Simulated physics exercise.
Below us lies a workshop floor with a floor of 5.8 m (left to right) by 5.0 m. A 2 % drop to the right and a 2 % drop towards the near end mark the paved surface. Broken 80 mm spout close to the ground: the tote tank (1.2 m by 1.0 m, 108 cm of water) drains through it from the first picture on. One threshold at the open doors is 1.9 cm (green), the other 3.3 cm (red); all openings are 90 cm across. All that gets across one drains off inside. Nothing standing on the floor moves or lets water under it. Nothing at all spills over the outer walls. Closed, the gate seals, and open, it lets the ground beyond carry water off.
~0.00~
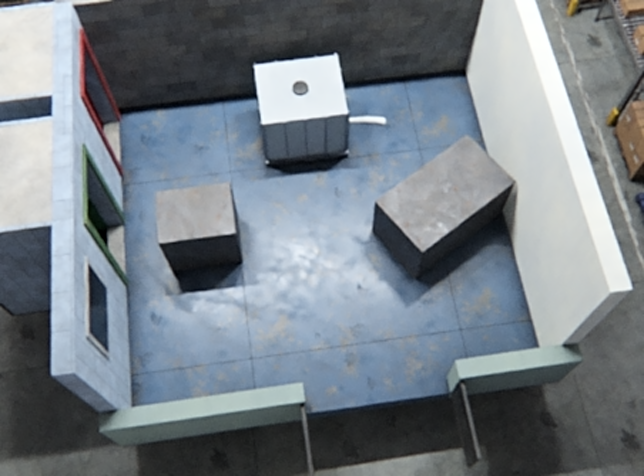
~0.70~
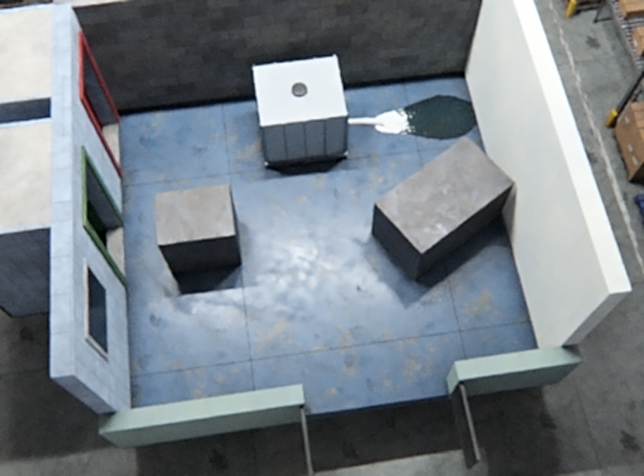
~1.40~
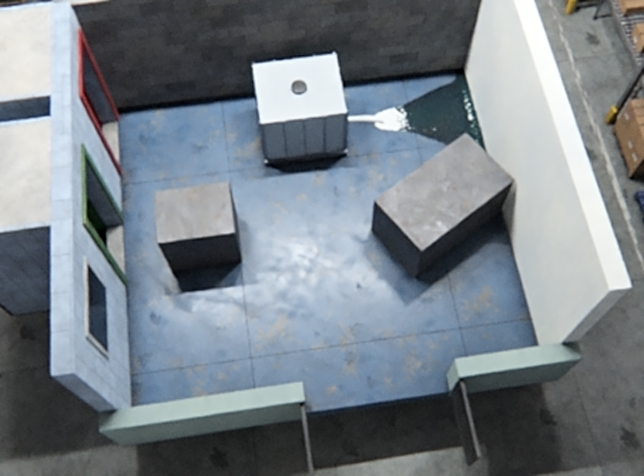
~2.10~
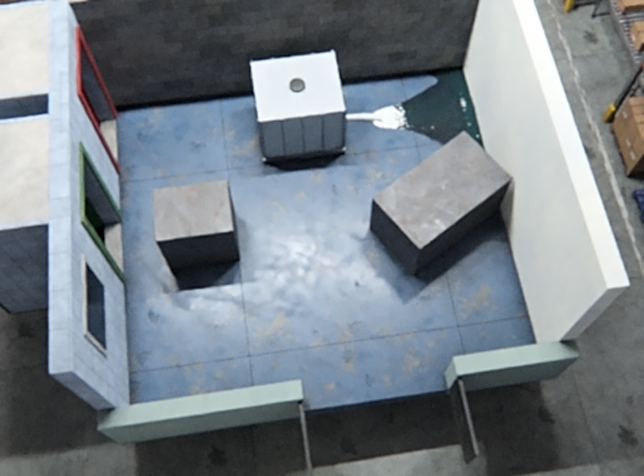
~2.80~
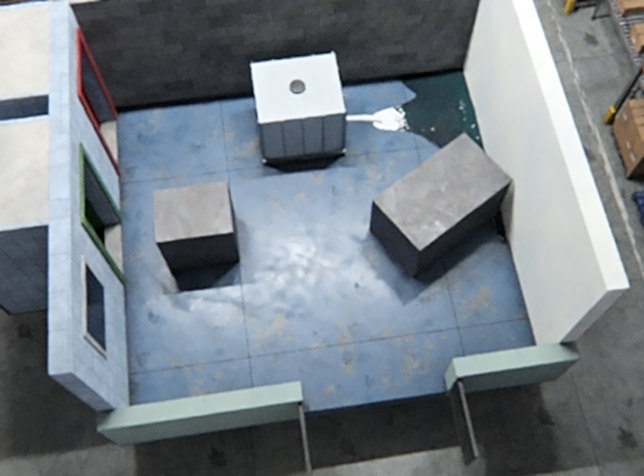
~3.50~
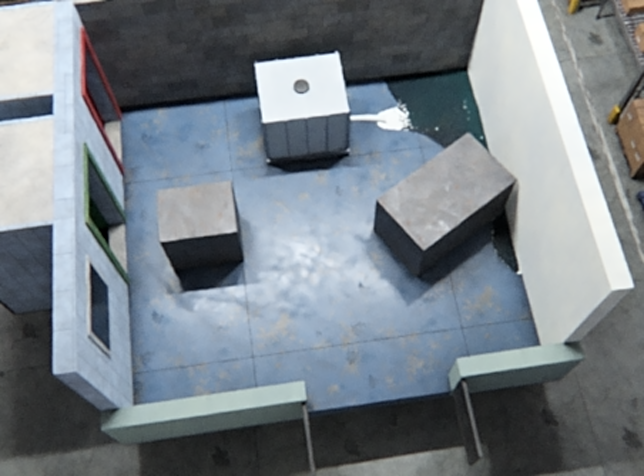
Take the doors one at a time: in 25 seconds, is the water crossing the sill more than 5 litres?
At the end, the green door misses the cutoff. The red door misses the cutoff.
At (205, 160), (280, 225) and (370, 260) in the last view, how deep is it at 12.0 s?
Roughly 0.0 cm at the first, 0.0 cm at the second, 0.4 cm at the third.
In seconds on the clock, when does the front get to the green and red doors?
For green it's not within the 25 s, and for red it's not in the 25 s.
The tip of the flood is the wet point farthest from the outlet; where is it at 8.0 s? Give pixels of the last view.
Look near (535, 361) in the last picture.
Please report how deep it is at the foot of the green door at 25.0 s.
The depth there is around 0.0 cm.
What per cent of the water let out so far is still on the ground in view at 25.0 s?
About 86 in a hundred.
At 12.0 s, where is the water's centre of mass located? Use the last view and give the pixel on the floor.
Close to (433, 175) in the last picture.
After 5.0 s water covers 10 % of the floor and is deepest (9 cm) near (490, 192); green door not reached, red door not reached.
After 8.0 s water covers 20 % of the floor and is deepest (11 cm) near (490, 192); green door not reached, red door not reached.
After 12.0 s water covers 30 % of the floor and is deepest (11 cm) near (490, 192); green door not reached, red door not reached.
After 16.0 s water covers 40 % of the floor and is deepest (11 cm) near (490, 192); green door not reached, red door not reached.
After 25.0 s water covers 50 % of the floor and is deepest (13 cm) near (490, 192); green door not reached, red door not reached.
